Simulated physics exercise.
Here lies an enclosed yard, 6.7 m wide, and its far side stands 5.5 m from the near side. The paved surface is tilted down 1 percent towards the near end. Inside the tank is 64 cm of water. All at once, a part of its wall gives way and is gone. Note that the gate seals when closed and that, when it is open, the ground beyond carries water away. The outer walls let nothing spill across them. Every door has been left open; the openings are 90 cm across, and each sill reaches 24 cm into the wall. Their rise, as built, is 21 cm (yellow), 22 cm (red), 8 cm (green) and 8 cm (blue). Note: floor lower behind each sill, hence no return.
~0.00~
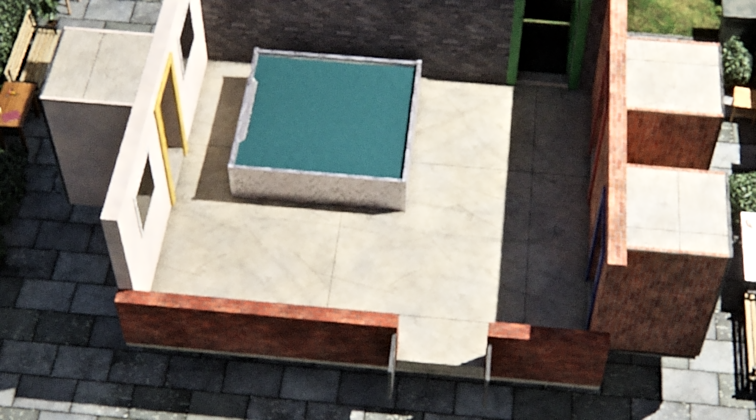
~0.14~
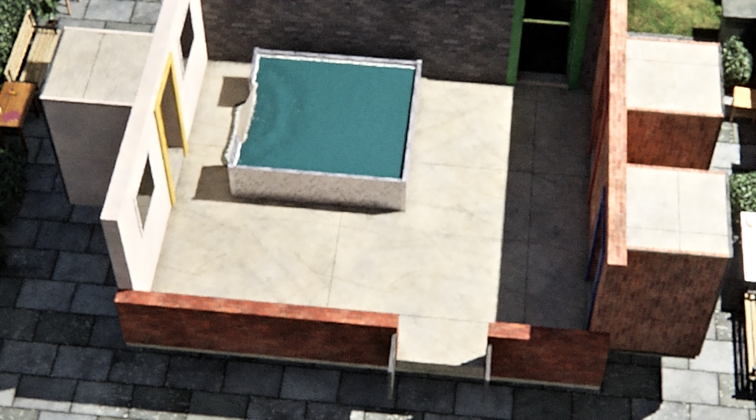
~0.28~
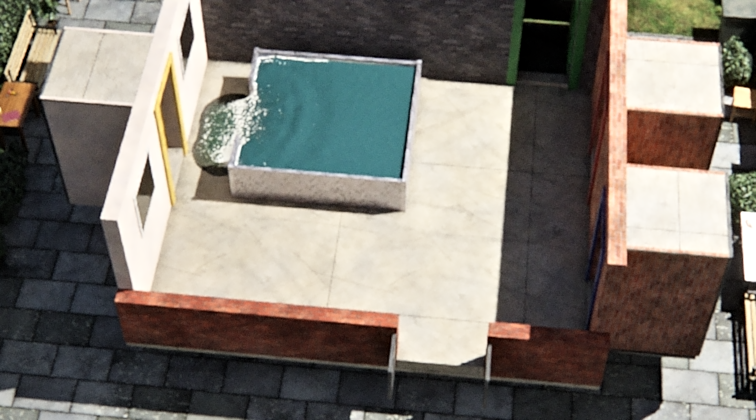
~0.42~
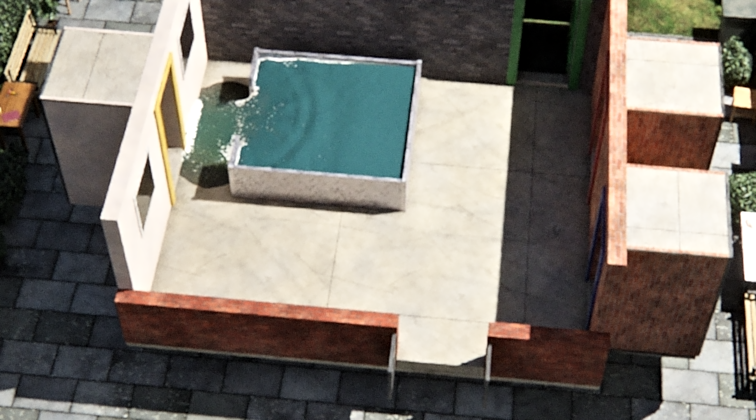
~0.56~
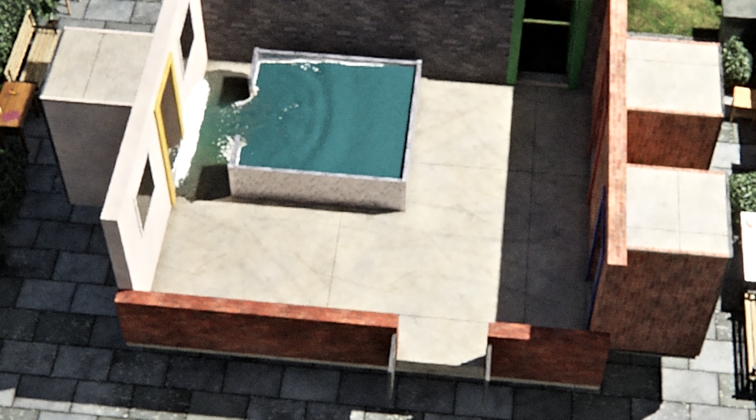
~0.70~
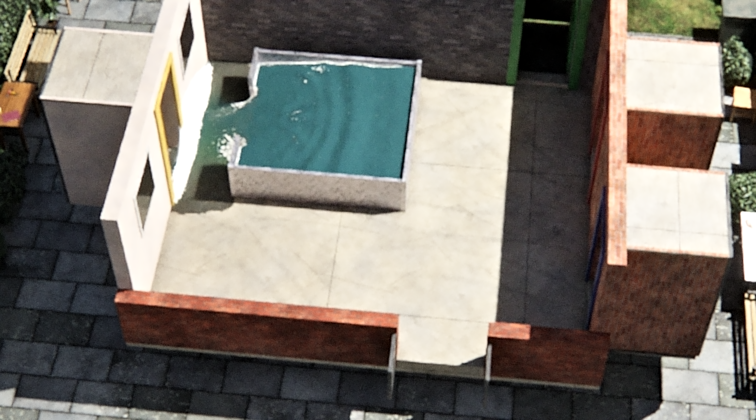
The clip opens on a still, square tank of teal water inside a walled, pale-floored yard. Part of the tank's left side gives way, and water pours out in a foaming burst. It spreads across the floor to the left wall beside the yellow-framed doorway, while ripples cross the tank.
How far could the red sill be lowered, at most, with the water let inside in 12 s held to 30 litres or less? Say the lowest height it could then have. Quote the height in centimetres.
It could then stand at about 6.5 cm.
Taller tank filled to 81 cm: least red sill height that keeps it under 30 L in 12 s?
About 9.5 cm.
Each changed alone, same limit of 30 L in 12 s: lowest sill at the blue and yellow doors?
You'd want about 13.5 centimetres at blue and about 29 centimetres at yellow.
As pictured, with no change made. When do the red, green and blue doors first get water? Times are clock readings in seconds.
Red at 3.8 s, green at 2.8 s and blue at 4.5 s.
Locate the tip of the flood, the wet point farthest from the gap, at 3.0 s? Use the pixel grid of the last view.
The tip of the flood lies near (581, 92).
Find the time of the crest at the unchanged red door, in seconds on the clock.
Roughly at 5.0 s.
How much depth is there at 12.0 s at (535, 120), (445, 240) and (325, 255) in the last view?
Roughly 8, 9 and 3 cm, in turn.
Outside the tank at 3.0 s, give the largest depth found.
I'd estimate roughly 45 cm.
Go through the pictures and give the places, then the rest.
The first picture shows the tank at (328, 116) is whole and still, 64 cm deep; the red door at (598, 136) is dry.
In the second picture, water pours out at (248, 128) and has run 0.3 m, to (227, 161); about 9 cm deep outside, 64 cm at the back.
In the third picture, water pours out at (248, 128) and has run 0.8 m, to (197, 150); about 11 cm deep outside, 64 cm at the back.
In the fourth picture, the gap is at (248, 128), the front 1.0 m out at (181, 172); the back of the tank holds 64 cm.
In the fifth picture, water pours out at (248, 128) and has run 1.2 m, to (176, 192); about 11 cm deep outside, 64 cm at the back.
In the sixth picture, the front is at (208, 60), 1.4 m from the gap at (248, 128); 2.5 m2 of floor is wet, 64 cm left at the back; the red door at (598, 136), 5.7 m from the gap, is still 5.8 m from the nearest water.
After 1.4 s water covers 15 % of the floor, deepest (56 cm) near (208, 63); it has not reached the red door.
After 3.0 s water covers 40 % of the floor, deepest (45 cm) near (208, 63); it has not reached the red door.
After 12.0 s water covers 100 % of the floor, deepest (16 cm) near (580, 100); 6 cm at the red door, 0 litres in over its 22 cm sill.
At the red door as built, the water arrived by 3.8 s and peaked near 12 cm at 5.0 s.
Run again over the same 12 s with other heights there, 39 litres in over 6 cm, 15 litres over 8 cm. The limit of 30 litres is kept from about 6.5 cm up.
